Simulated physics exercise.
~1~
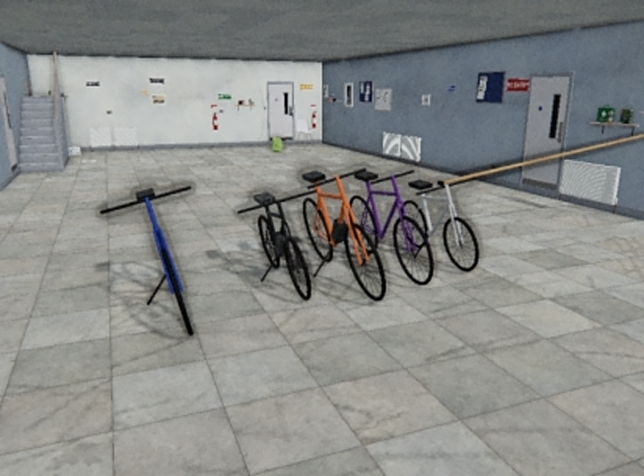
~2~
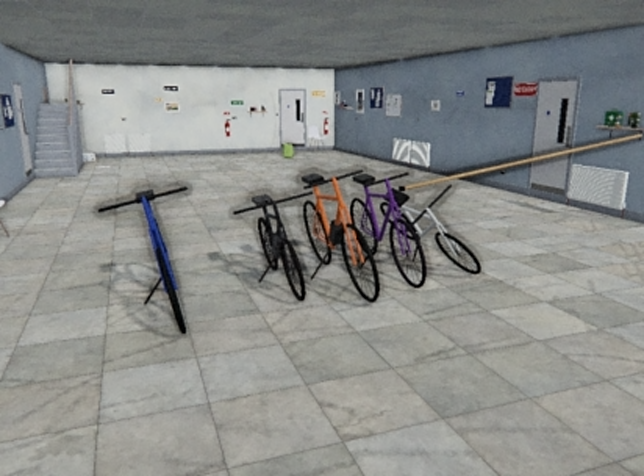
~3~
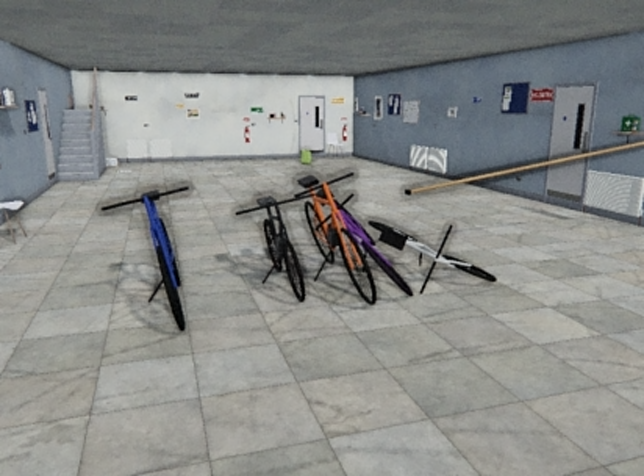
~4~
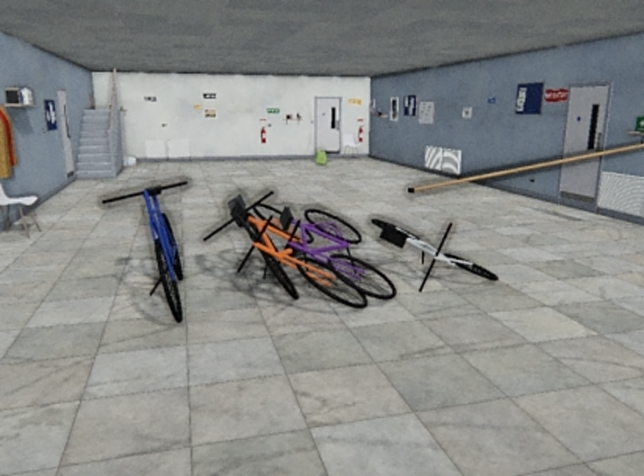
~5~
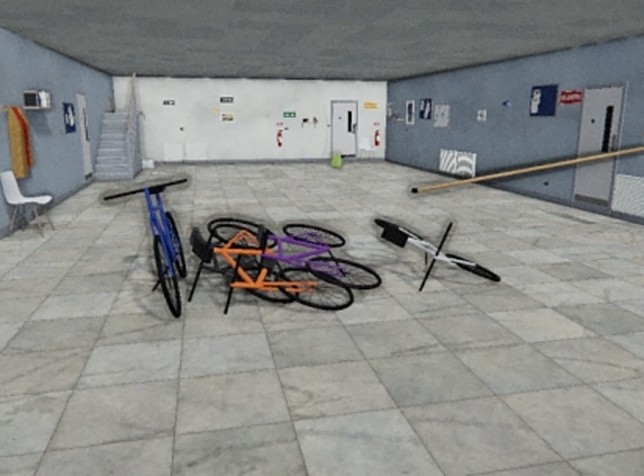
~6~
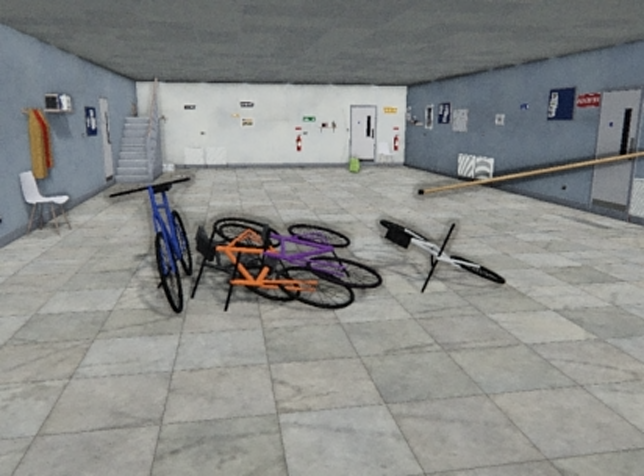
In a wide hallway with a pale tiled floor and blue-grey side walls, seen from slightly above as the view drifts gently sideways, five bicycles stand in a row, blue at left, then black, orange, purple and white. A long wooden pole reaches in from the right towards the white one. The white bicycle tips over to the right and drops flat, and the pole stays above the floor. The purple and orange bicycles topple leftward, and the black one goes down with them. They settle in a tangled heap, with the blue bicycle still upright beside it.
